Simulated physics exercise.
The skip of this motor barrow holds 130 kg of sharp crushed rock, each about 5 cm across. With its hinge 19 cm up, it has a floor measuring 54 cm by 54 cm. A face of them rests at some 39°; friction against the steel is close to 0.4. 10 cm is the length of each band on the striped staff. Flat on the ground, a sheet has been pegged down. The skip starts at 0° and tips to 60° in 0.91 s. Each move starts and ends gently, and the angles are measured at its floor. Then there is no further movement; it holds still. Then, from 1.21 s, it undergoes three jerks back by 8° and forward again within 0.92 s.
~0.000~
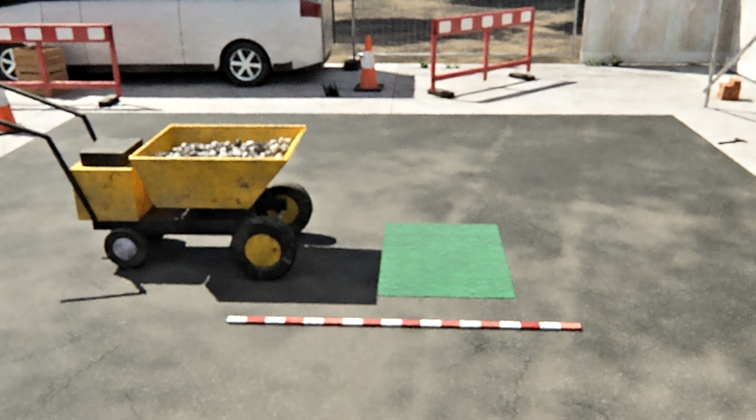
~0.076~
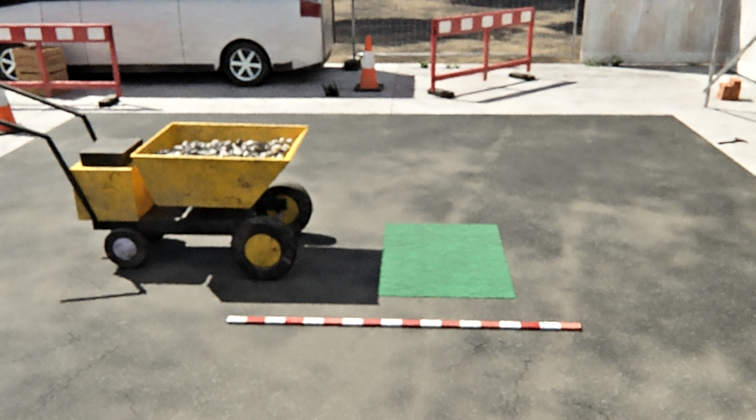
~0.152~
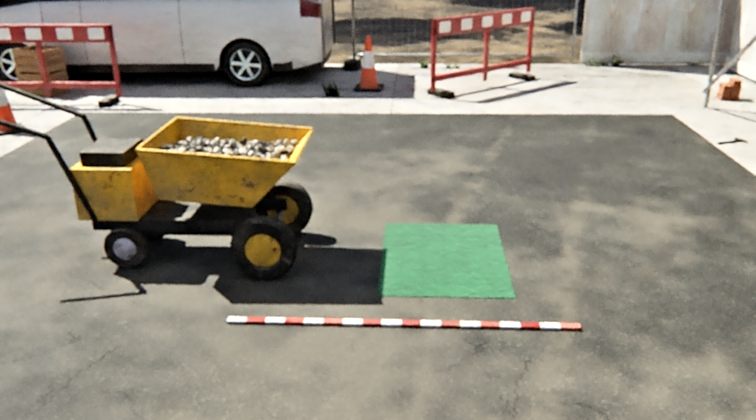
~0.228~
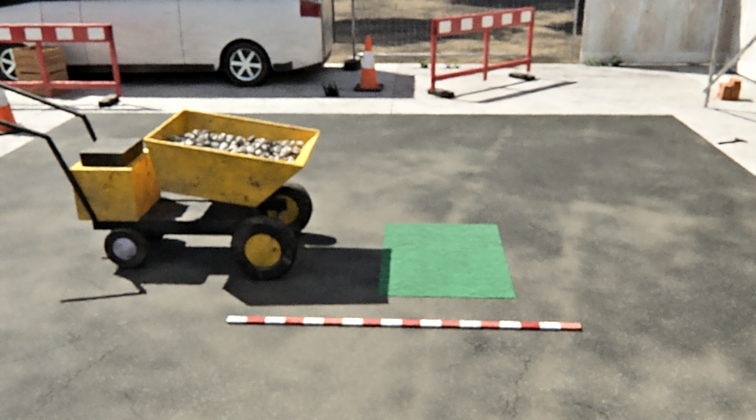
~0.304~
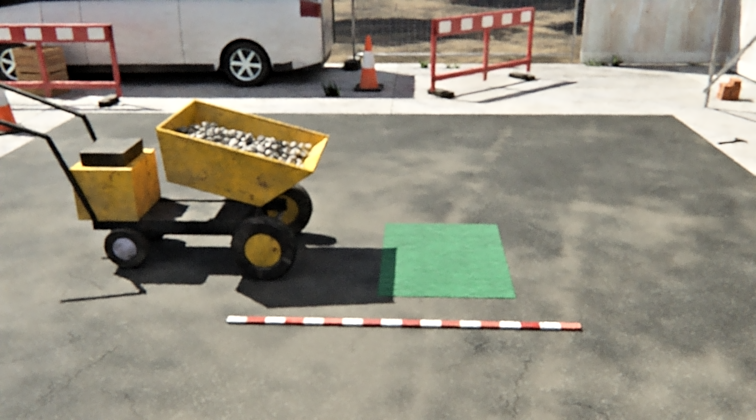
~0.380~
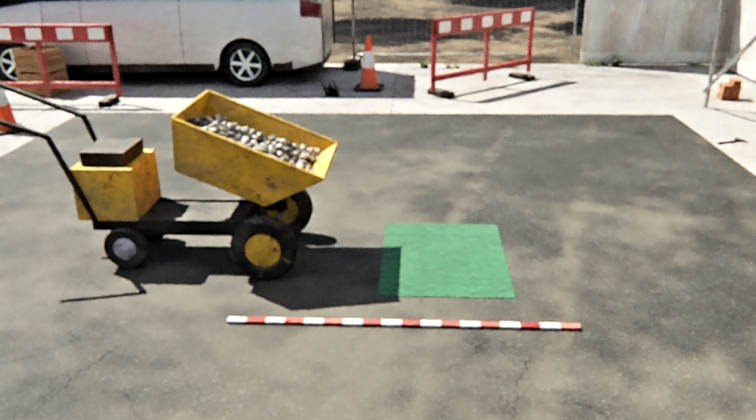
A yellow motor barrow with black wheels and yellow front hubs stands side-on at the left of a sunlit grey paved yard, seen from slightly above by a still camera. A green sheet and a red-and-white striped pole lie to its right, with a white vehicle, barriers and an orange cone behind. The stone-filled skip tilts gradually towards the right, its rear rising while the stones shift slightly.
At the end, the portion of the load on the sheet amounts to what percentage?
It amounts to roughly 40 per cent.
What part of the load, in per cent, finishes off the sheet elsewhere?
Estimated share: Approx. 0 %.
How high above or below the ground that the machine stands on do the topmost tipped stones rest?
The top of the heap ends up around 18 cm above that ground.
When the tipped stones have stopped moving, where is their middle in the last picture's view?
Near (395, 253).
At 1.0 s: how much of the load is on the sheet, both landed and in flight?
Around 0 per cent of it.
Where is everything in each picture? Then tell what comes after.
Lip at (287, 160), floor tilted 0°, highest stones at (247, 146), in the first frame.
The skip is at 1°, its lip at (289, 161); the top of the load is at (247, 146); the stones move at 0.2 m/s on average, in the second frame.
The skip is at 4°, its lip at (295, 163); the top of the load is at (213, 144); the stones move at 0.5 m/s on average, in the third frame.
Lip at (303, 167), floor tilted 9°, highest stones at (204, 139); the stones move at 0.7 m/s on average, in the fourth frame.
The skip is at 16°, its lip at (313, 172); the top of the load is at (204, 131); the stones move at 0.8 m/s on average, in the fifth frame.
Lip at (324, 179), floor tilted 23°, highest stones at (206, 122); the stones move at 0.9 m/s on average, in the sixth frame.
After 0.7 s the floor is at 50°; 100 % in the skip; the foremost stones are at (342, 197).
After 1.0 s the floor is at 60°; 96 % in the skip, 2 % short of the sheet, 2 % on the sheet; the foremost stones are at (394, 237).
After 2.6 s the floor is at 60°; 44 % in the skip, 16 % short of the sheet, 38 % on the sheet, 2 % off the sheet elsewhere; the foremost stones are at (502, 264).
After 4.5 s the floor is at 60°; 41 % in the skip, 18 % short of the sheet, 40 % on the sheet, 2 % off the sheet elsewhere; the foremost stones are at (502, 264).
